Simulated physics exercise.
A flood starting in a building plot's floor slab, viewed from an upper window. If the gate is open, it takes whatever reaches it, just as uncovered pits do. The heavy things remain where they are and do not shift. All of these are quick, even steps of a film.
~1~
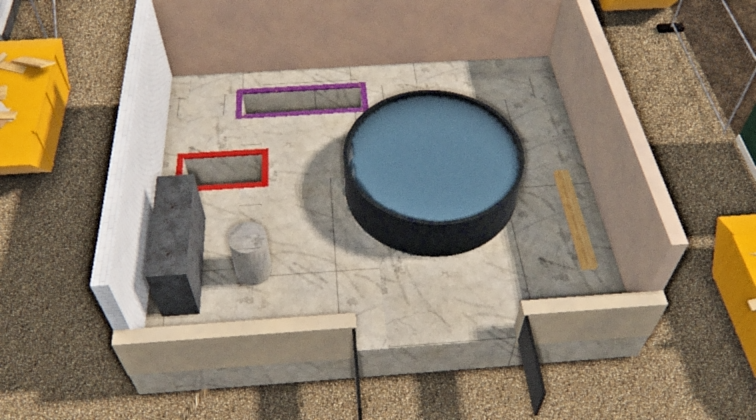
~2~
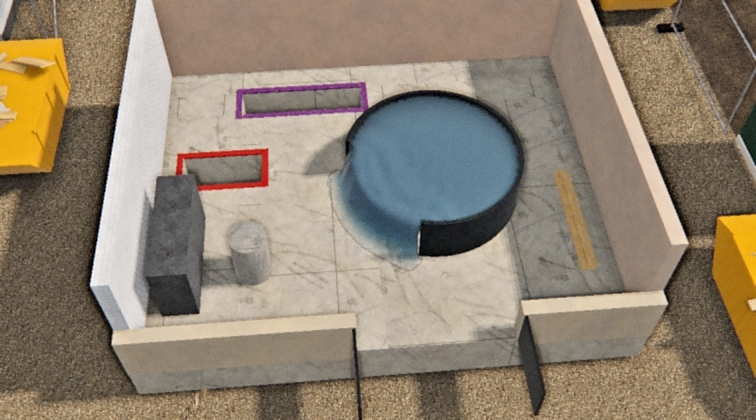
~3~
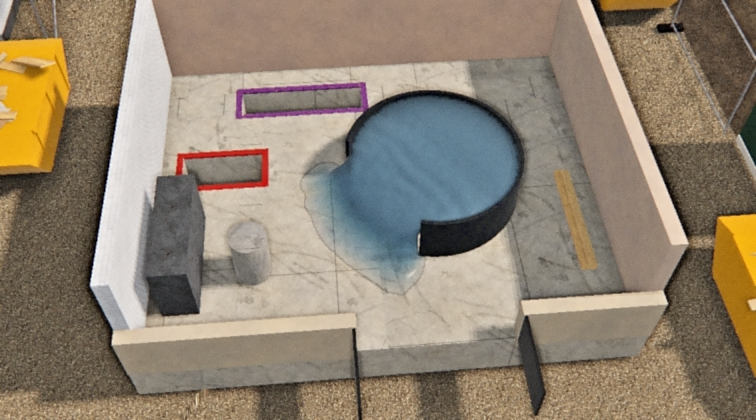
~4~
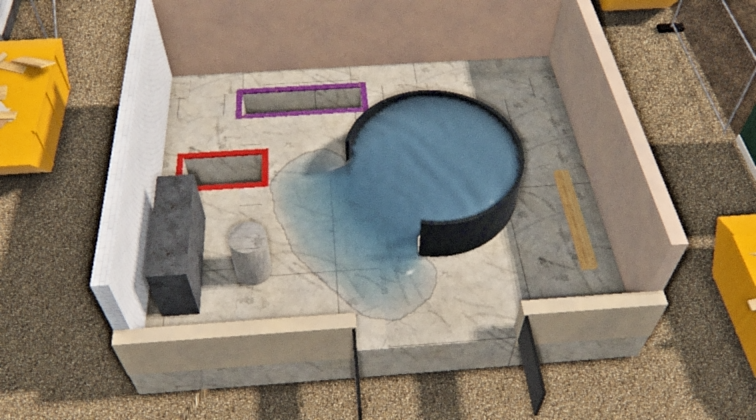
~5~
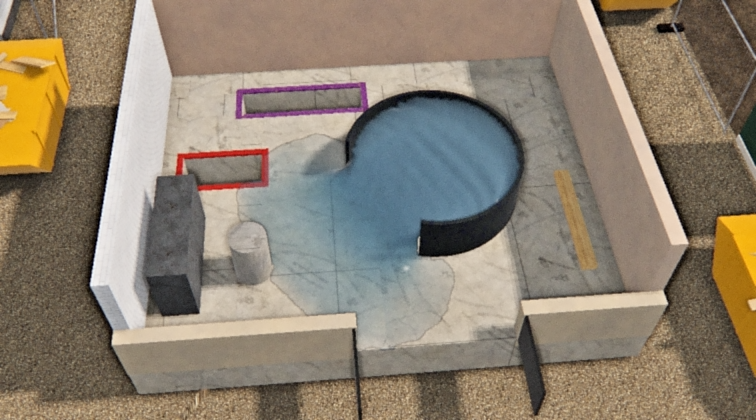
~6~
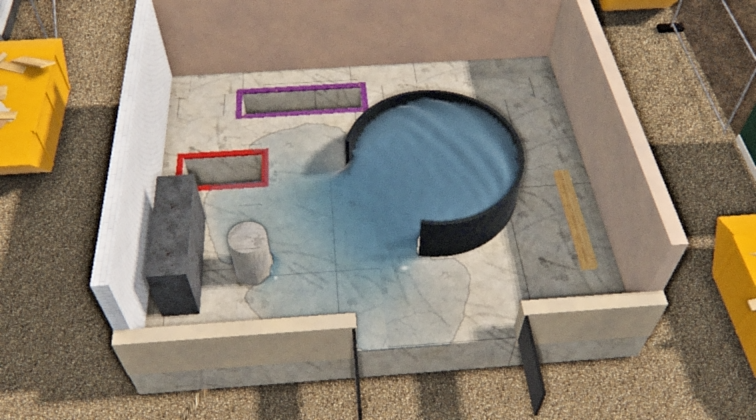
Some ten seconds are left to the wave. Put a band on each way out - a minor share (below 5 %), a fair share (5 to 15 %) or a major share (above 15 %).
Bands: Gate: A major share; red pit: A major share; purple pit: A fair share.
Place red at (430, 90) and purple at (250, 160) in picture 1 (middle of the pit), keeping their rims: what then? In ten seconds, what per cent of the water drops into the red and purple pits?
Red has 4 parts of a hundred and purple has 40.
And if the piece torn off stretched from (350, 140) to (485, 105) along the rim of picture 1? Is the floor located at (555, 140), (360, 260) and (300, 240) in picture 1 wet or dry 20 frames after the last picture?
As listed: Awash, free of water, free of water.
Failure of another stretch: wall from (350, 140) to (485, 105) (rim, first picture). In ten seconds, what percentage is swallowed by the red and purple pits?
Per cent: Red 6, purple 55.
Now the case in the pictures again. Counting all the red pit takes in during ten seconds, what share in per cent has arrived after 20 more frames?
35 %.
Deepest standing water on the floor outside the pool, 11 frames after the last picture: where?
Deepest spot: Near (155, 351).
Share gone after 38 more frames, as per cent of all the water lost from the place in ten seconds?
I'd estimate close to 65 per cent.
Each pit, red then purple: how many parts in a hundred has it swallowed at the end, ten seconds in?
Close to 38 per cent, and close to 8 per cent.
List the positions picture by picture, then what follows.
The first picture shows still water in the pool at (433, 156).
In the second picture, water pours out at (363, 214) and has run to (344, 171).
In the third picture, water pours out at (363, 215) and has run to (321, 168).
In the fourth picture, the front is at (301, 159), out from the gap at (363, 217).
In the fifth picture, the front is at (268, 156), out from the gap at (363, 217).
In the sixth picture, the front is at (215, 187), out from the gap at (363, 218).
A moment on, water covers 35 % of the floor; the gate 2 %, the red pit 2 %, the purple pit 0 %.
Next, water covers 35 % of the floor; the gate 3 %, the red pit 4 %, the purple pit 0 %.
Then, water covers 40 % of the floor; the gate 6 %, the red pit 13 %, the purple pit 0 %.
Later, water covers 70 % of the floor; the gate 12 %, the red pit 28 %, the purple pit 3 %.
In the end, water covers 80 % of the floor; the gate 18 %, the red pit 37 %, the purple pit 8 %.
